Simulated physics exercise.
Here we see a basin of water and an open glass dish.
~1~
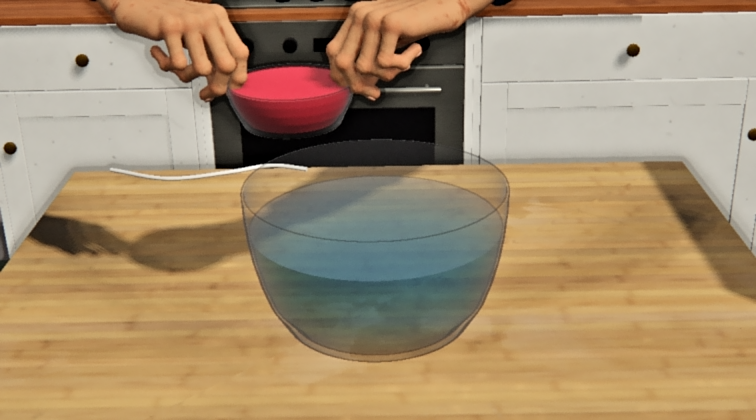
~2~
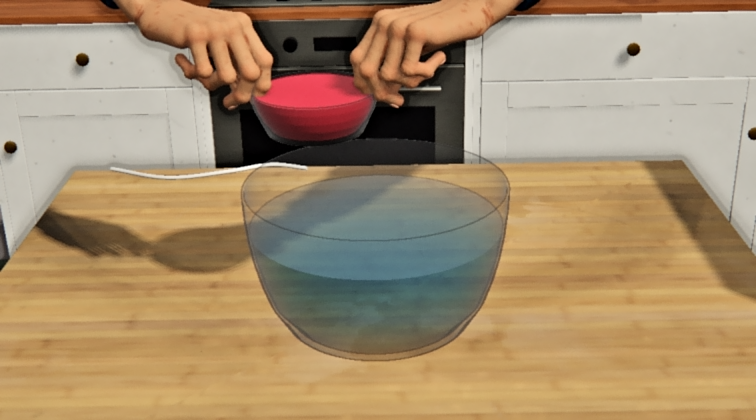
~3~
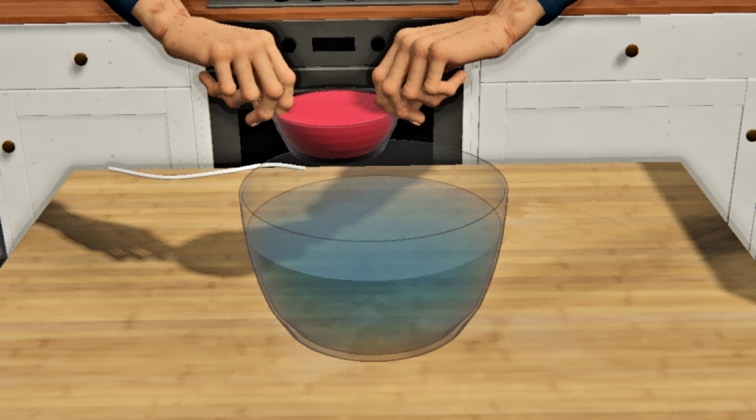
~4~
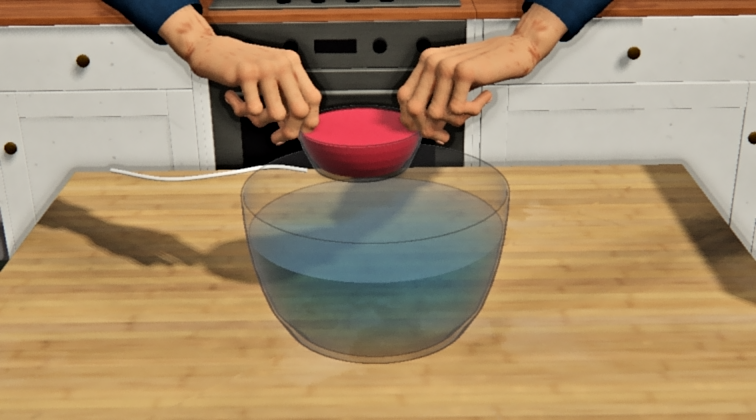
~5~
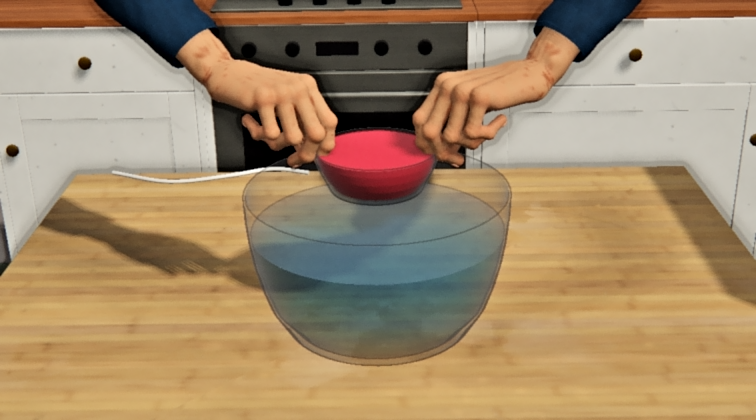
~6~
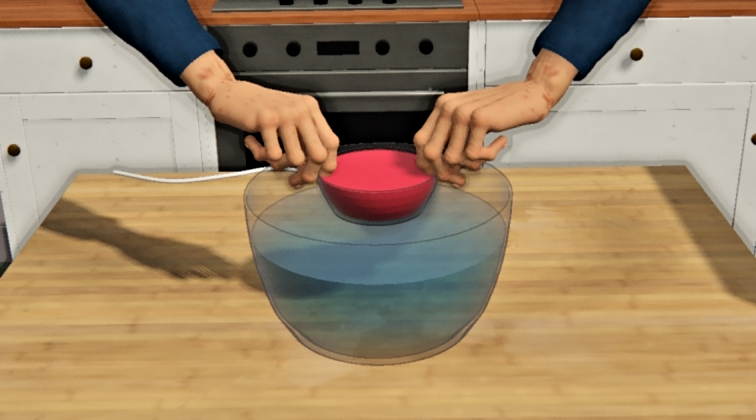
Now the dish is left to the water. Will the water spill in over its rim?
Yes.
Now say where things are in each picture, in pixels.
In the first picture, dish (292, 100) nearly full; above the basin.
In the second picture, dish nearly full, surface at (314, 91); coming down.
In the third picture, dish (336, 124) nearly full; lower.
In the fourth picture, dish nearly full, surface at (361, 128); lower still.
In the fifth picture, dish (376, 166) nearly full; close to the surface.
In the sixth picture, dish nearly full, surface at (378, 171); just over the surface.
Shortly, the dish dips into the water.
Then, water pours in over its rim.
At the finish, the dish lies on the bottom.
